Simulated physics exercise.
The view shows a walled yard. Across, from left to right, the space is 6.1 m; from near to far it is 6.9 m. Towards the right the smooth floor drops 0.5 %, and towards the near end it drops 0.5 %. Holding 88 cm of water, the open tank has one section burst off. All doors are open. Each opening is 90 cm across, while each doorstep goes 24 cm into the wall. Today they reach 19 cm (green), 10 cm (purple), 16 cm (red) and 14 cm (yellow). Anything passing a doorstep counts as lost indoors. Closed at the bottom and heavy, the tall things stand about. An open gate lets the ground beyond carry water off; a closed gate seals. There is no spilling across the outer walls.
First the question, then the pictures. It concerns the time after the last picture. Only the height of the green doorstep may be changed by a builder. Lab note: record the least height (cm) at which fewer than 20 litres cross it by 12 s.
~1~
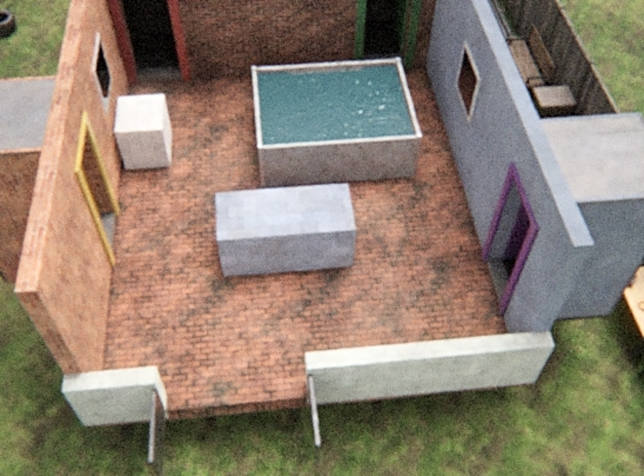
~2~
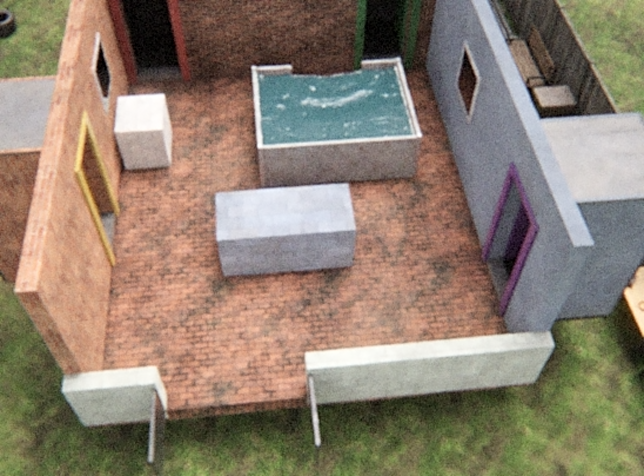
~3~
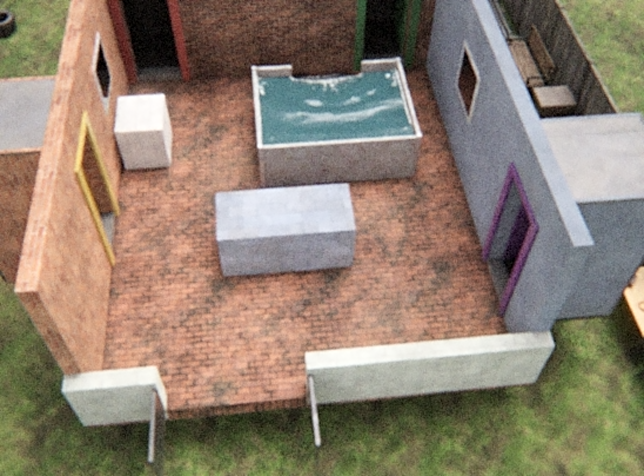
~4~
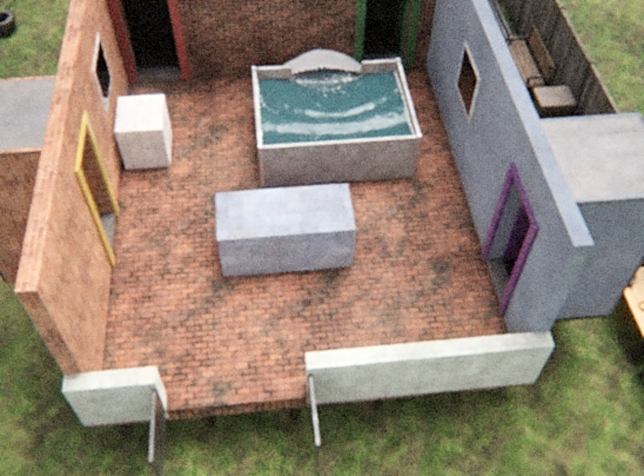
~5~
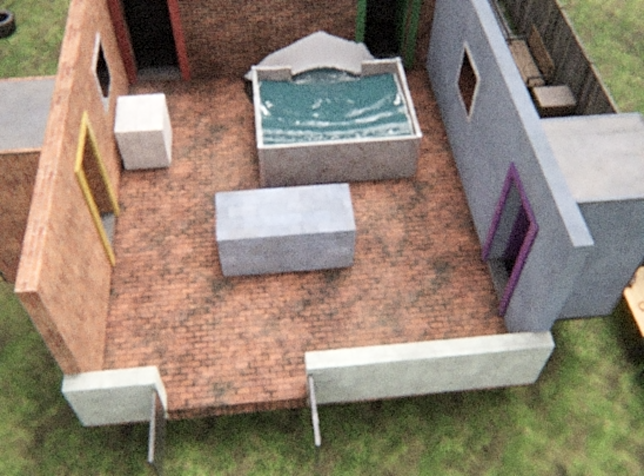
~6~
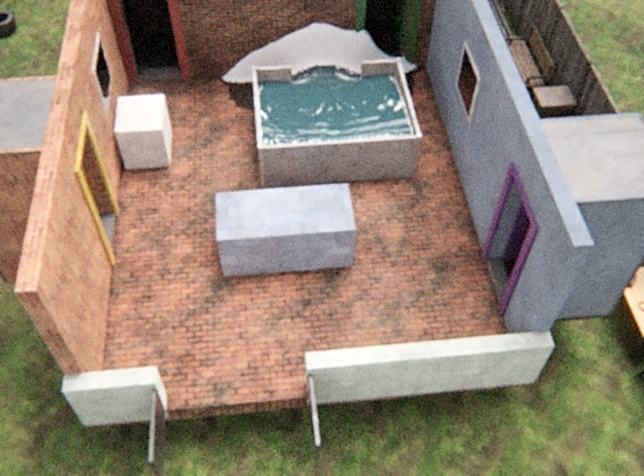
Least height: 31 cm.
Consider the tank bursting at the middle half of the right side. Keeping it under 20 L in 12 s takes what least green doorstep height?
It needs to be about 36 cm high.
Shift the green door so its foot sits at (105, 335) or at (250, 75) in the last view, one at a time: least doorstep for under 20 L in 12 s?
In turn: About 15 cm, about 23 cm.
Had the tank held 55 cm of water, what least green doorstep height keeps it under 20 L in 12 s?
18 cm.
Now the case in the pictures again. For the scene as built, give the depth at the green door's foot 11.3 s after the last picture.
It stands about 10.0 centimetres deep.
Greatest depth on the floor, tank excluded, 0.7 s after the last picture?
Around 69 centimetres.
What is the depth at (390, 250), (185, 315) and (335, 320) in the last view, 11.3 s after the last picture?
Around 5 cm, 11 cm and 10 cm.
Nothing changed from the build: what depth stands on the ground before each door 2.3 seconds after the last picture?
In cm - green: 29, purple: 8, red: 25, yellow: 2.
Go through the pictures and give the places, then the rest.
The first frame shows the open tank at (333, 104) is whole and still, 88 cm deep; the green door at (387, 27) is dry.
In the second frame, the gap is on the far side, the front 0.4 m out at a hidden place; the back of the open tank holds 88 cm.
In the third frame, the gap is on the far side, the front 0.9 m out at a hidden place; the back of the open tank holds 88 cm.
In the fourth frame, the gap is on the far side, the front 1.0 m out at a hidden place; the back of the open tank holds 86 cm.
In the fifth frame, the gap is on the far side, the front 1.3 m out at (388, 58); the back of the open tank holds 77 cm.
In the sixth frame, water pours out on the far side and has run 1.7 m, to (222, 79); about 16 cm deep outside, 74 cm at the back; water is at the green door at (387, 27).
Then, 0.7 s after the last picture water covers 25 % of the floor, deepest (69 cm) near (317, 79); 30 cm at the green door, 22 litres in over its 19 cm doorstep.
Then, 2.3 s after the last picture water covers 55 % of the floor, deepest (42 cm) near (419, 68); 29 cm at the green door, 74 litres in over its 19 cm doorstep.
Then, 11.3 s after the last picture water covers 95 % of the floor, deepest (16 cm) near (496, 364); 10 cm at the green door, 118 litres in over its 19 cm doorstep.
At the green door as built, the water peaked near 57 cm, by the last picture.
Run again over the same 12 s with other heights there, 33 litres in over 28 cm, 5 litres over 38 cm. The limit of 20 litres is kept from about 31 cm up.
